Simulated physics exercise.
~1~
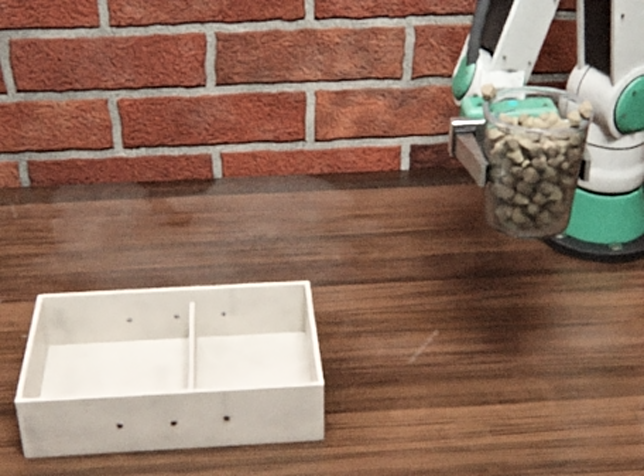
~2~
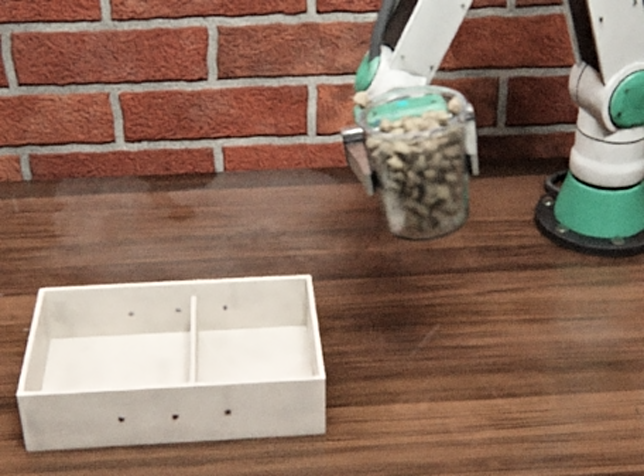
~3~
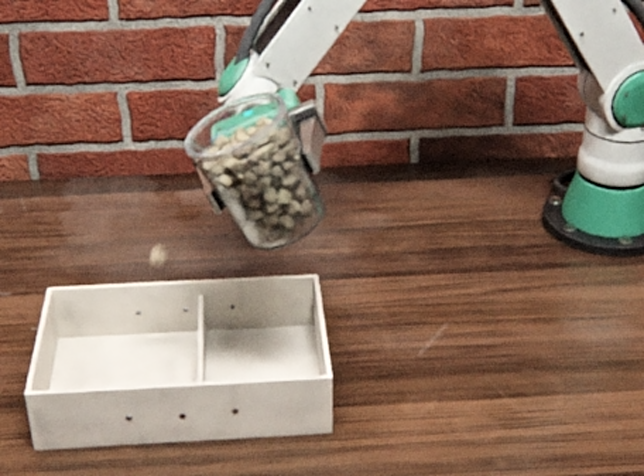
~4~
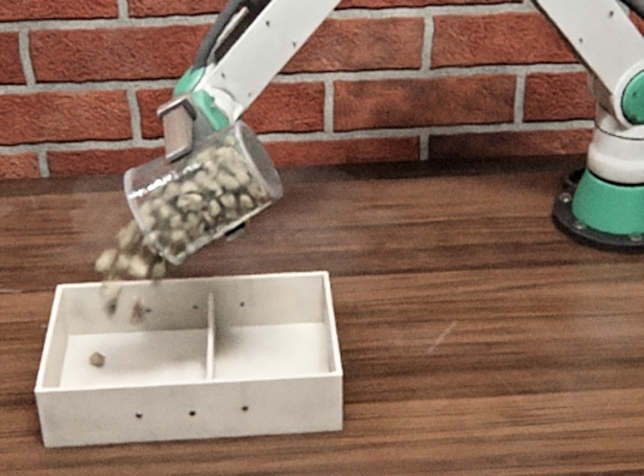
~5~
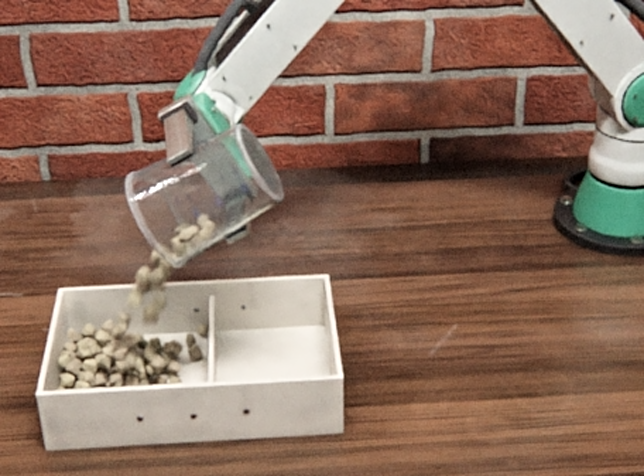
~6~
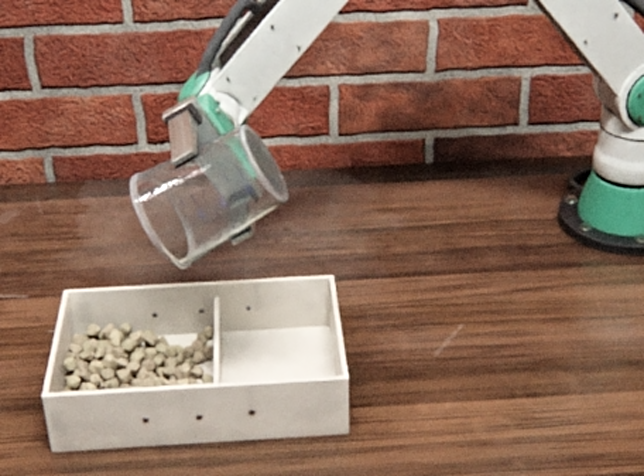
The footage shows a robot arm carrying a clear cup of small pebbles leftward over a wooden table toward a white two-part box, then tipping it until the pebbles pour into the left compartment, leaving the cup empty and the right compartment bare.
